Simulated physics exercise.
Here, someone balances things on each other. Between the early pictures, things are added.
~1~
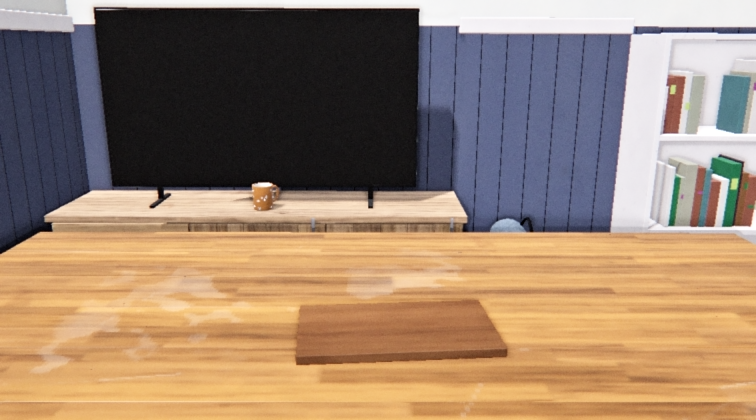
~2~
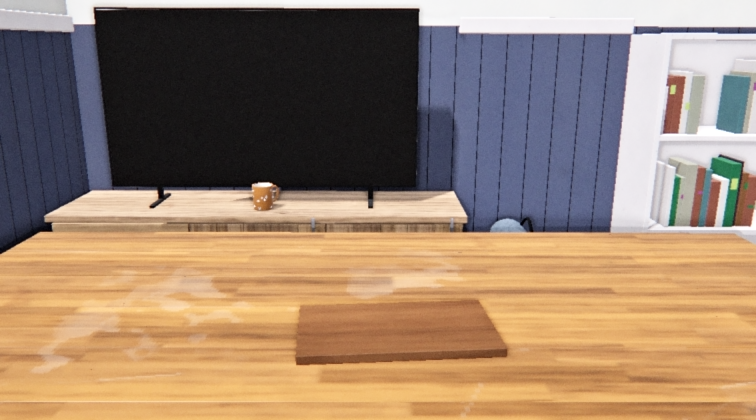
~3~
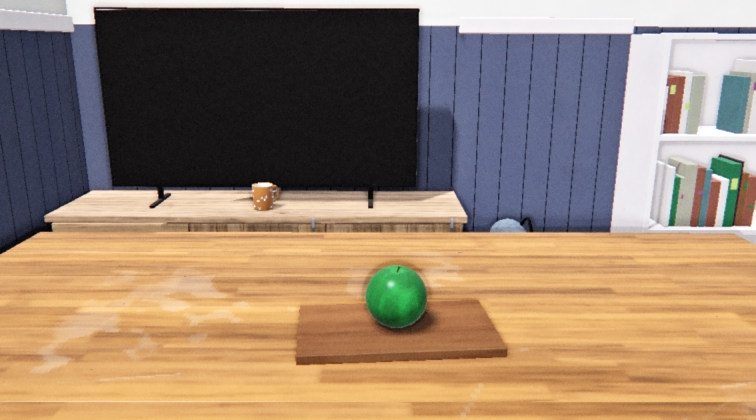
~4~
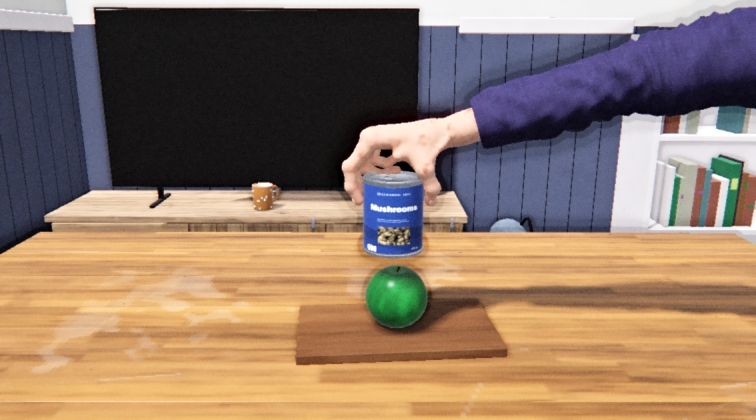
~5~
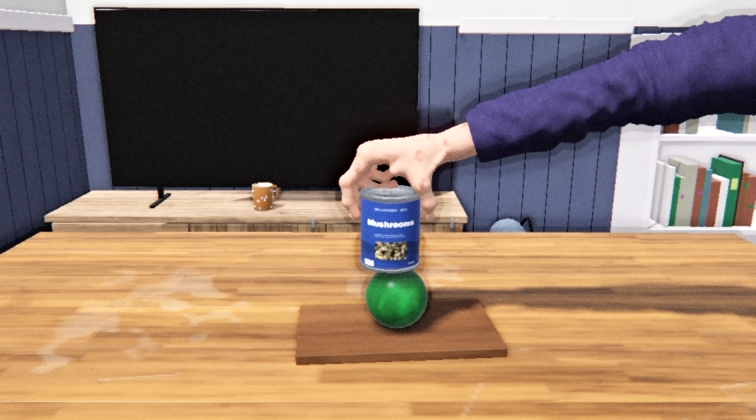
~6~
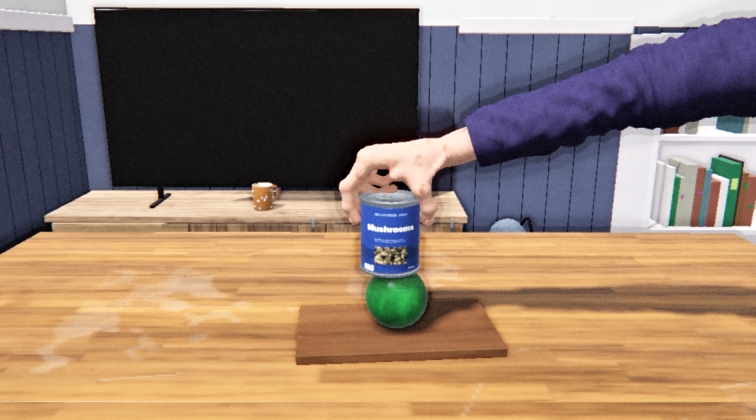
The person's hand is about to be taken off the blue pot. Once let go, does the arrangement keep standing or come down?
The arrangement comes down.
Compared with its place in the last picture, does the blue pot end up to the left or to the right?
It goes leftward.
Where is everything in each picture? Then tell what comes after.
The last thing is not in view yet, in the first frame.
The last thing is not in view yet, in the second frame.
The last thing is not in view yet; green apple (397, 296), in the third frame.
On its way; blue pot (394, 213); green apple (397, 296), in the fourth frame.
On its way; blue pot (390, 228); green apple (397, 296), in the fifth frame.
In place under the hand; blue pot (390, 232); green apple (397, 296), in the sixth frame.
Then, 0.40 s on from there, blue pot now fallen.
Then, 0.50 s on from there, things are still on the move.
Then, 0.60 s on from there, as before.
Then, 1.10 s on from there, nothing new.
In the end, fallen, blue pot; the other 2 unmoved. At the end, from the last picture's camera, blue pot near (248, 302). The pile comes apart.
